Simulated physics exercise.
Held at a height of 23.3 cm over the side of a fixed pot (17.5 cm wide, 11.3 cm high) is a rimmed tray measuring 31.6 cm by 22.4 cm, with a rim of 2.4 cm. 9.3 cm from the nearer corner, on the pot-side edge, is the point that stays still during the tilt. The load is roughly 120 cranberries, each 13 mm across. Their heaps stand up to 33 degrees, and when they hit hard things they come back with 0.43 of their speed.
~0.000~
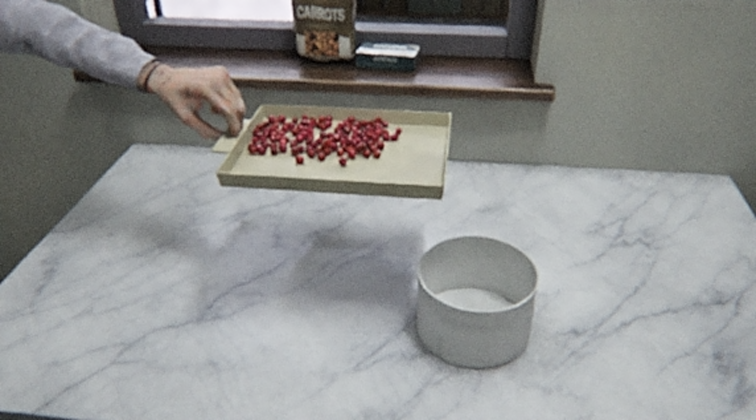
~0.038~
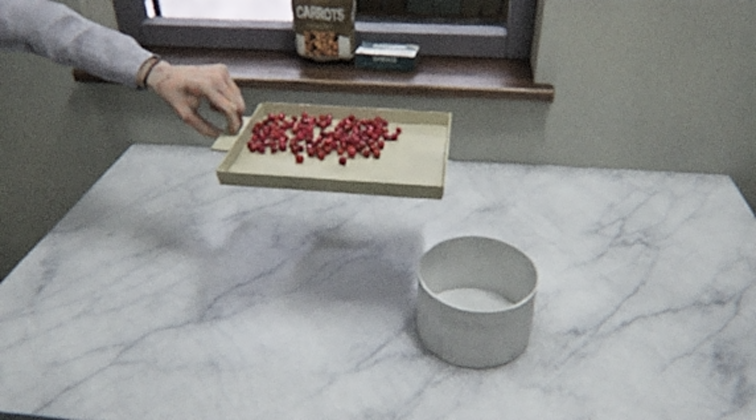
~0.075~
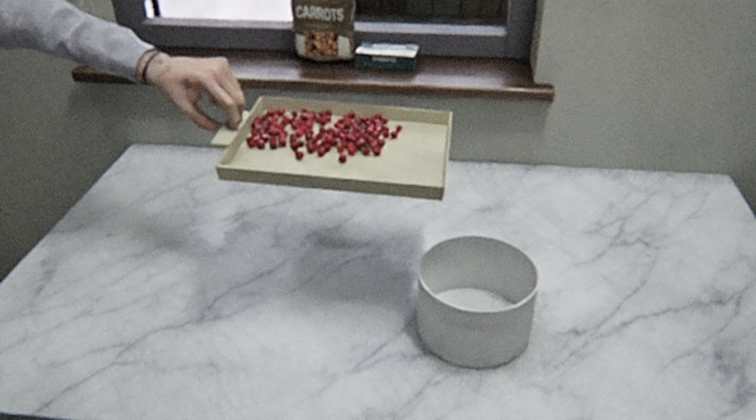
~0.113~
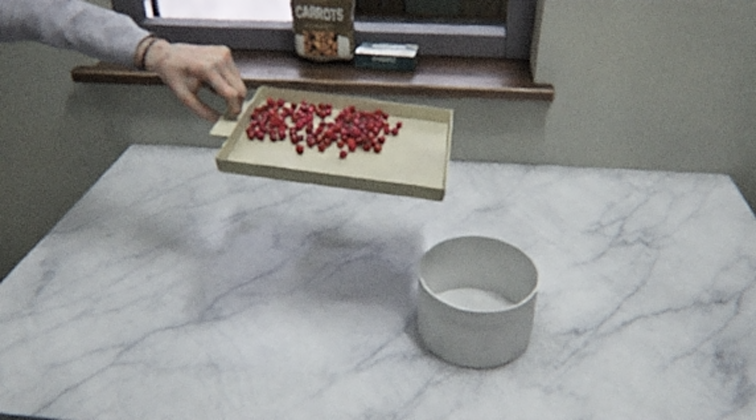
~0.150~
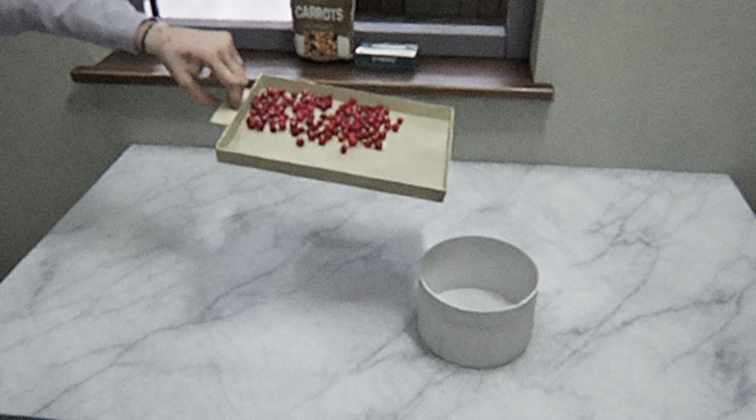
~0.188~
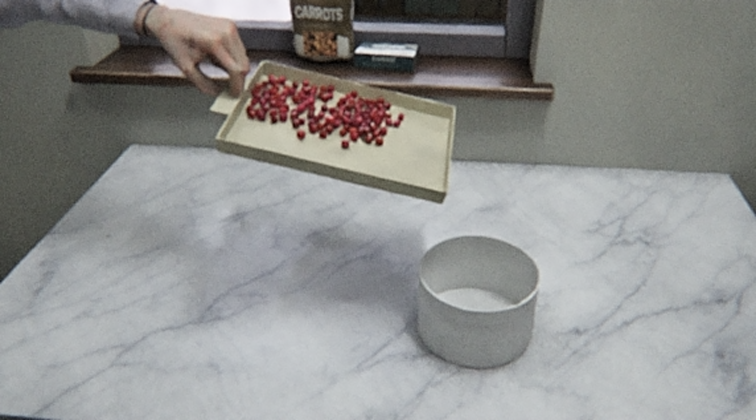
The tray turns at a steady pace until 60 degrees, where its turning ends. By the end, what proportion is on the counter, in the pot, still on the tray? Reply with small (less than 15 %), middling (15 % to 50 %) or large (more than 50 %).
Counter - small, pot - middling, tray - large.
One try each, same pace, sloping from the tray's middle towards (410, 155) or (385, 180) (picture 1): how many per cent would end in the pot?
That would be close to 5 per cent and then close to 40 per cent.
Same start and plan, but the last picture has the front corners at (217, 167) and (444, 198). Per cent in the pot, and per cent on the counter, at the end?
Final per cent - pot 10, counter 20.
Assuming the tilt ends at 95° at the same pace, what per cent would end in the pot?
In that case, near 90 percent.
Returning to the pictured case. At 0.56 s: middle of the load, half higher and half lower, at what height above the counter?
The halfway mark is near 30 cm.
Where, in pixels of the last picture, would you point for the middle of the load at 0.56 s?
The middle of the load should be at about (408, 125) by then.
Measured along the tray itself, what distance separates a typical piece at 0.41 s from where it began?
It has moved some 3 cm from its start.
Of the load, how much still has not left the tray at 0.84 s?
Value: About 75%.
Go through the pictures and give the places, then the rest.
The first frame shows tray tilt 0 degrees, front corners at (219, 172) and (442, 185); middle of the pieces at (323, 136); pot at (478, 271).
The second frame shows tray tilt 1 degrees, front corners at (218, 170) and (443, 185); middle of the pieces at (323, 134).
The third frame shows tray tilt 2 degrees, front corners at (218, 165) and (443, 186); middle of the pieces at (322, 131).
The fourth frame shows tray tilt 6 degrees, front corners at (217, 157) and (444, 187), lowest corner right front; middle of the pieces at (323, 124).
The fifth frame shows tray tilt 9 degrees, front corners at (218, 147) and (445, 189), lowest corner right front; middle of the pieces at (323, 117).
The sixth frame shows tray tilt 13 degrees, front corners at (219, 137) and (446, 191), lowest corner right front; middle of the pieces at (324, 109); pot at (479, 270). The tray's pace is about 105 degrees a second.
After 0.41 s, tilt 37 degrees; the tray holds 100 %, the pot 0 %.
After 0.56 s, tilt 53 degrees; the tray holds 100 %, the pot 0 %.
After 0.84 s, tilt 60 degrees; the tray holds 75 %, the pot 15 %.
At rest (1.7 s), counter 0 %, pot 30 %, tray 65 %.
